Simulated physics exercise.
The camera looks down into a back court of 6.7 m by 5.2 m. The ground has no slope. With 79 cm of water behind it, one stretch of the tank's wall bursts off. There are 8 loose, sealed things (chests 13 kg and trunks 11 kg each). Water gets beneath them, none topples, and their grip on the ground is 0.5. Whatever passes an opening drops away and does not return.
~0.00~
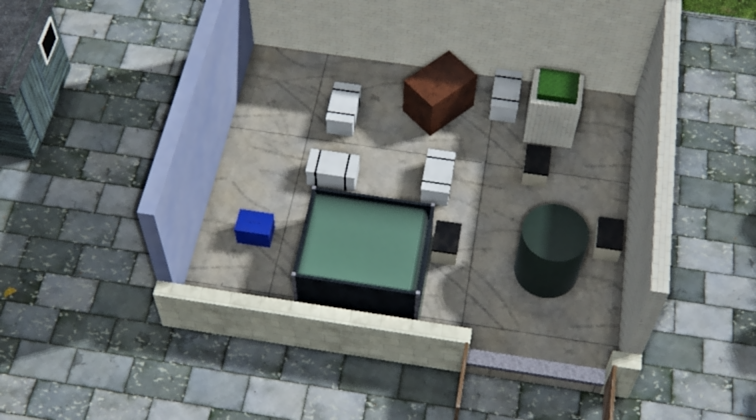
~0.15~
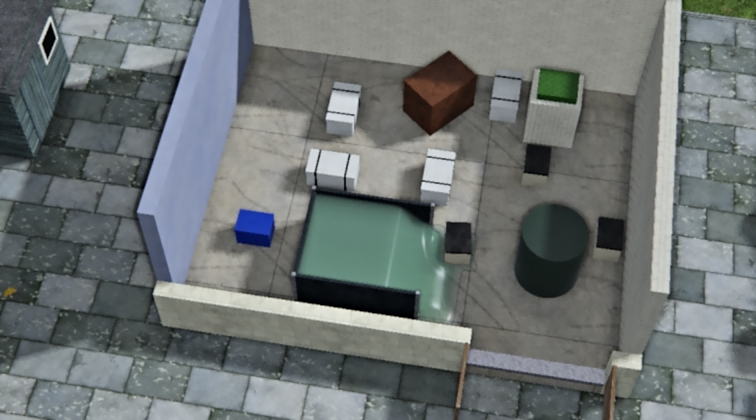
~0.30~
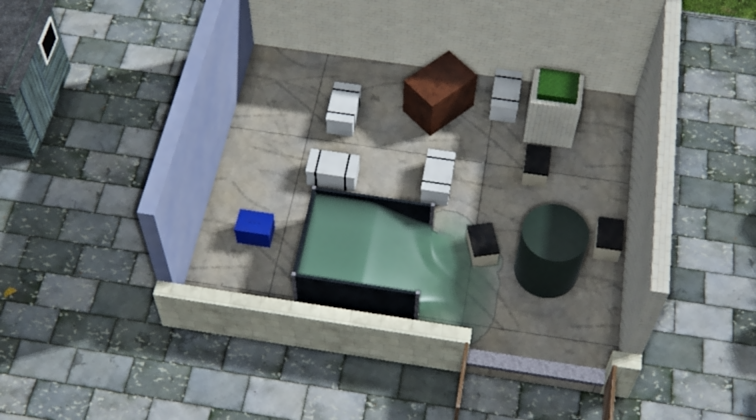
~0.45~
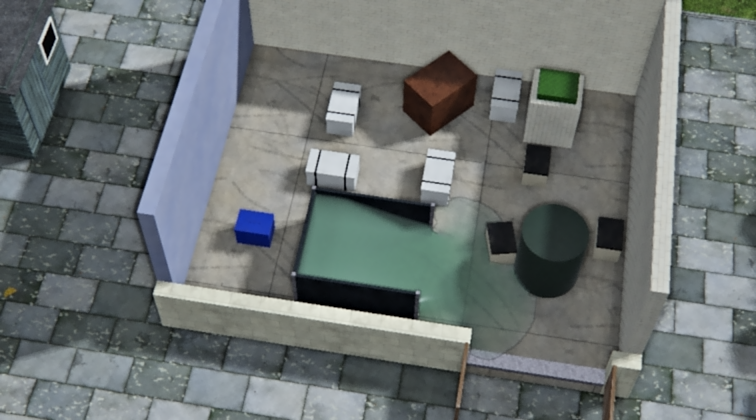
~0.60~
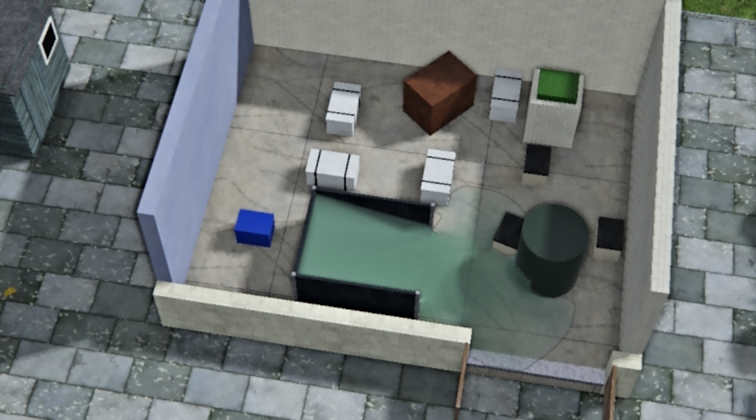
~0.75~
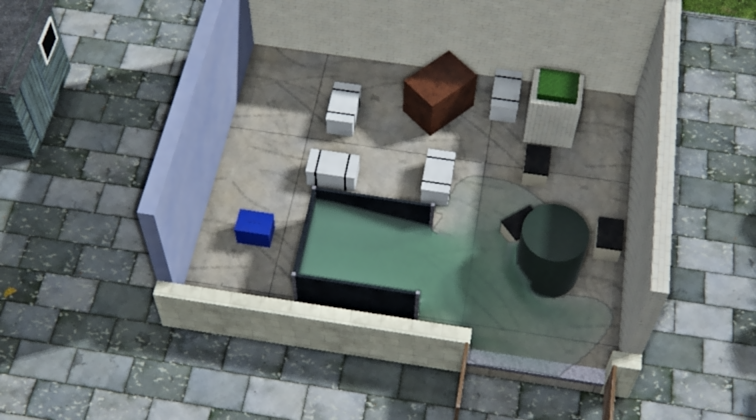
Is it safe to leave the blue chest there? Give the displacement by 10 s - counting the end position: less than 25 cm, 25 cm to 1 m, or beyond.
Blue chest stays put.
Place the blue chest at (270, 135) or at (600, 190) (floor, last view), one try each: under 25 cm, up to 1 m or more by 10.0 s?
In turn: It barely shifts; it travels far.
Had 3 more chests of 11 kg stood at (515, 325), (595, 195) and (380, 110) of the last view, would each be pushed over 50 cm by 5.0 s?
In turn: Past it, over, under.
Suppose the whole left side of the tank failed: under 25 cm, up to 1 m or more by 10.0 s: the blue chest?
Then the blue chest ends far away.
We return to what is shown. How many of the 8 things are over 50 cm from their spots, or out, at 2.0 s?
1 of them.
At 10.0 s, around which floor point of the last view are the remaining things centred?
Around (400, 161).
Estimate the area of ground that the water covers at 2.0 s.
Roughly 15 m2.
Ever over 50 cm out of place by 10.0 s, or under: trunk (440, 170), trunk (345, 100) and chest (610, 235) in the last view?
In turn: More, less, over.
After 2.0 s the blue chest is near (254, 222), 0.0 m from its start, aground; 0 of 8 are out; 2 afloat.
After 4.5 s the blue chest is near (254, 222), 0.0 m from its start, aground; 0 of 8 are out; 4 afloat.
After 7.0 s the blue chest is near (254, 222), 0.0 m from its start, aground; 0 of 8 are out; 4 afloat.
After 10.0 s the blue chest is near (254, 222), 0.0 m from its start, aground; 0 of 8 are out; 4 afloat.
